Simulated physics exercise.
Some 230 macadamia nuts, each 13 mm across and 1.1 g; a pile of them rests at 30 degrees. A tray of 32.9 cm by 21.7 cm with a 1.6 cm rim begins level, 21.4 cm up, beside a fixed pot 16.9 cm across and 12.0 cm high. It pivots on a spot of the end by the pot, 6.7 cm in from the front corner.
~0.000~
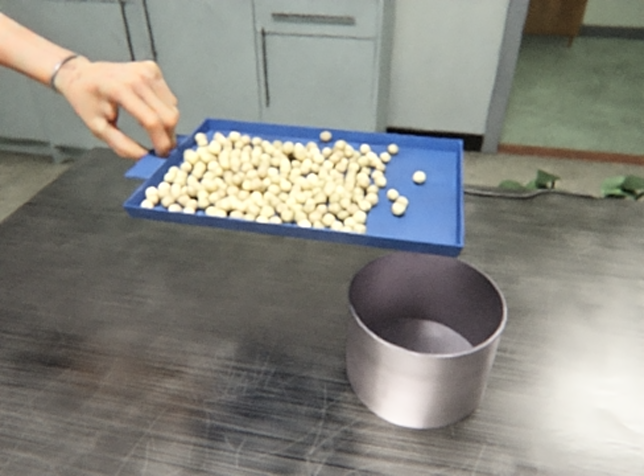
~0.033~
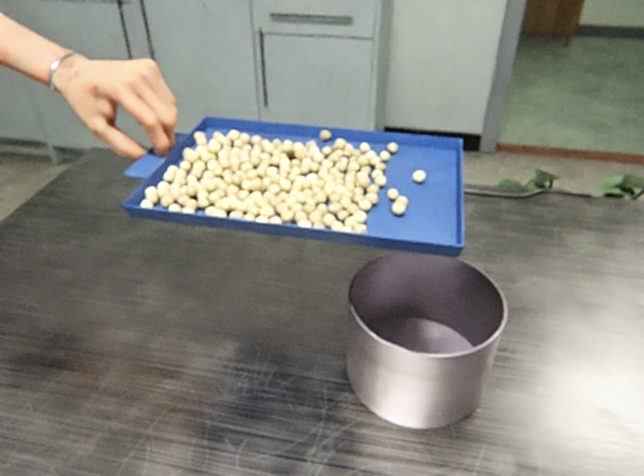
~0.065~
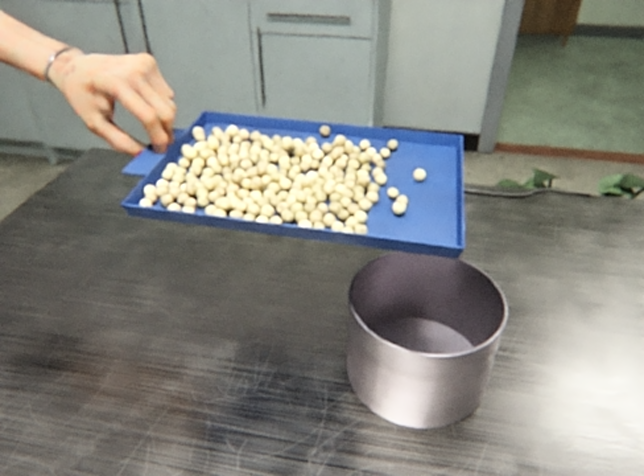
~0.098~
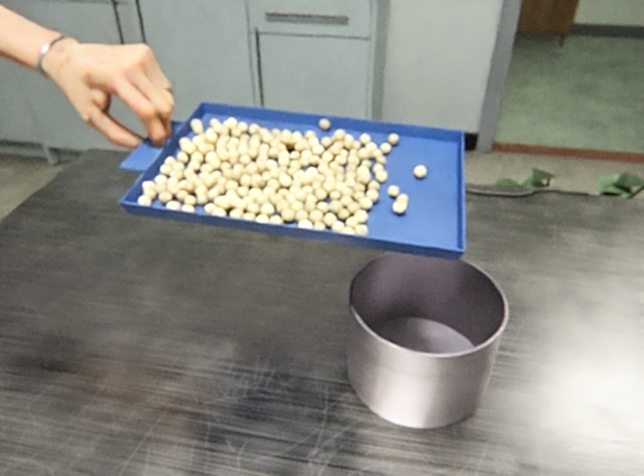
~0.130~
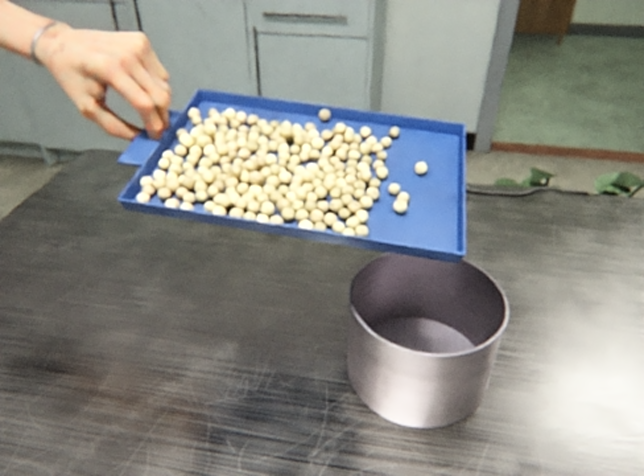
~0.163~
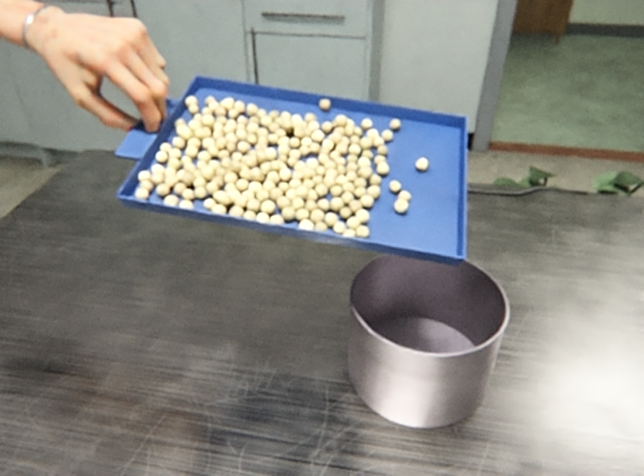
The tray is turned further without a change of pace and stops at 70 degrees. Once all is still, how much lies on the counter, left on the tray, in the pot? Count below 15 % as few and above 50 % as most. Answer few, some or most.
Counter some, tray some, pot some.
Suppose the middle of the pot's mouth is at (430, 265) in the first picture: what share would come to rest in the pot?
About 0 per cent.
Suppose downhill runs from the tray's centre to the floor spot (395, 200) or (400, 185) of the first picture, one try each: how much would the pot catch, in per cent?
Some 10 and 5 per cent.
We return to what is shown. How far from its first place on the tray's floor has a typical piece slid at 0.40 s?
About 2 cm.
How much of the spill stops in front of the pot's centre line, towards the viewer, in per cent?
Roughly 100 per cent.
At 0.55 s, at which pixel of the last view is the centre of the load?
At about (308, 180).
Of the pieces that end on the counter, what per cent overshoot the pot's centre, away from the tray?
Roughly 30 per cent.
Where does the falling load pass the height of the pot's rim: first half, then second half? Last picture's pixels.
At about (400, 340), then at (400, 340).
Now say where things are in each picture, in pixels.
In the first picture, tray tilt 0 degrees, front corners at (127, 204) and (459, 243); middle of the pieces at (284, 178); pot at (426, 297).
In the second picture, tray tilt 1 degrees, front corners at (127, 204) and (460, 244); middle of the pieces at (283, 177).
In the third picture, tray tilt 2 degrees, front corners at (126, 203) and (460, 245); middle of the pieces at (283, 174).
In the fourth picture, tray tilt 5 degrees, front corners at (124, 200) and (461, 248), lowest corner right front; middle of the pieces at (283, 170).
In the fifth picture, tray tilt 9 degrees, front corners at (123, 197) and (461, 251), lowest corner right front; middle of the pieces at (282, 165).
In the sixth picture, tray tilt 13 degrees, front corners at (121, 194) and (461, 255), lowest corner right front; middle of the pieces at (282, 160); pot at (428, 296). The tray's pace is about 125 degrees a second.
After 0.40 s, tilt 42 degrees; the tray holds 100 %, the pot 0 %.
After 0.55 s, tilt 61 degrees; the tray holds 100 %, the pot 0 %.
After 0.83 s, tilt 70 degrees; the tray holds 65 %, the pot 15 %.
By 2.3 s all is still; counter 35 %, tray 25 %, pot 40 %.
